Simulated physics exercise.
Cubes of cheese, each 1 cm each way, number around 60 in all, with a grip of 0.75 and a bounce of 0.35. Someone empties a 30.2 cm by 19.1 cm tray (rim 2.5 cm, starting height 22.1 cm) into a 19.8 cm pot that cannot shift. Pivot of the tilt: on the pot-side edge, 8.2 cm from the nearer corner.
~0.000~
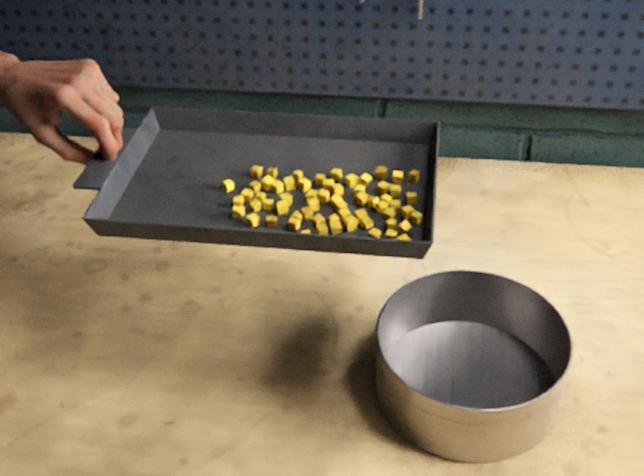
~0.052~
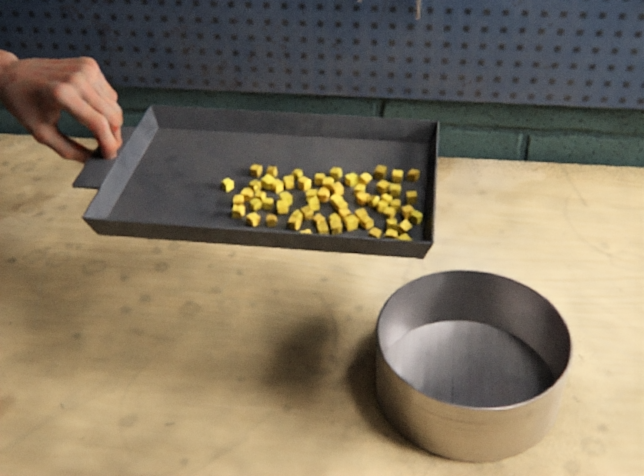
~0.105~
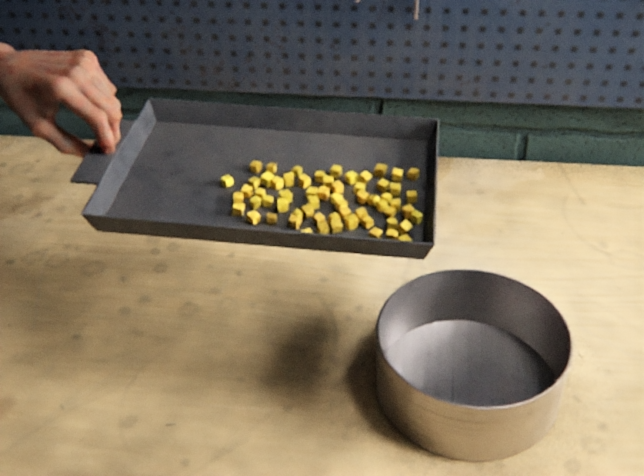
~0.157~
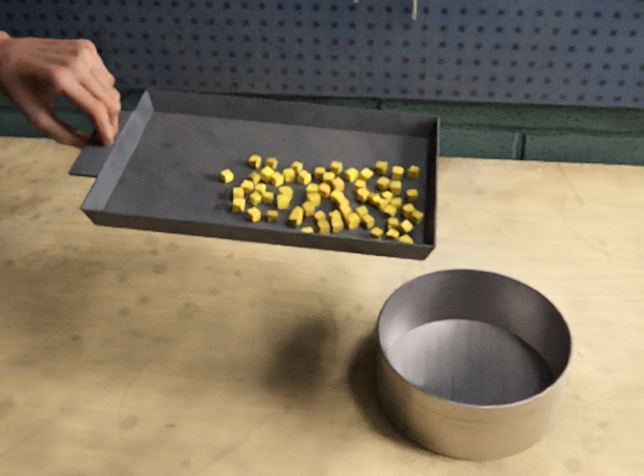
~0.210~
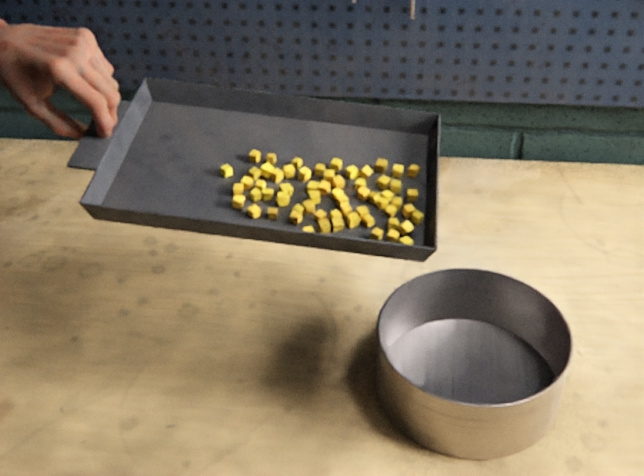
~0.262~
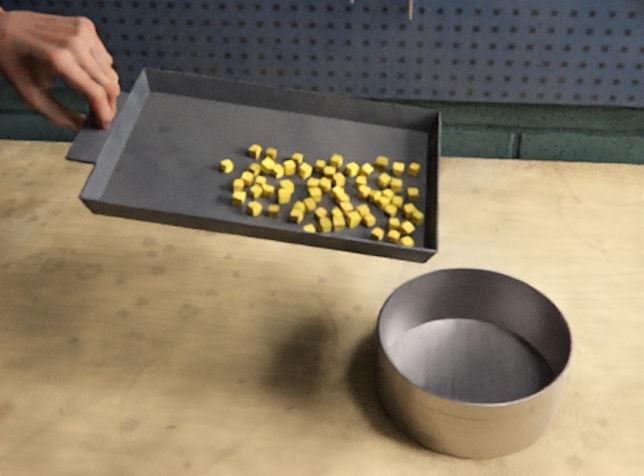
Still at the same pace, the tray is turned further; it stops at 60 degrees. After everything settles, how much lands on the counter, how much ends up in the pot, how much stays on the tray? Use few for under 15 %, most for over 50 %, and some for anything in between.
Counter: Few, pot: Few, tray: Most.
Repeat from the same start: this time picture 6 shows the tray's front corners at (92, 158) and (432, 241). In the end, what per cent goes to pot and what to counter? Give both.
That works out as pot 10 and counter 0.
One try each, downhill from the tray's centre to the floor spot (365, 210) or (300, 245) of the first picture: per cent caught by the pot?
Roughly 10 per cent on the first try and 0 per cent on the second.
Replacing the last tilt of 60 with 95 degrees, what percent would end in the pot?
90 percent.
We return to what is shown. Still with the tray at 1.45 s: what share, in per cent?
About 95% of the load.
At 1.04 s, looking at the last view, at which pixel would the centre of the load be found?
Approx. (383, 229).
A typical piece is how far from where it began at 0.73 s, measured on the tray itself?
Displacement on the tray: Roughly 1 cm.
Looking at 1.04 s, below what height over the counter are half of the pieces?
About 24 cm.
After 0.73 s, tilt 34 degrees; the tray holds 100 %, the pot 0 %.
After 1.04 s, tilt 50 degrees; the tray holds 100 %, the pot 0 %.
After 1.45 s, tilt 60 degrees; the tray holds 95 %, the pot 5 %.
At rest (2.5 s), counter 0 %, pot 5 %, tray 95 %.
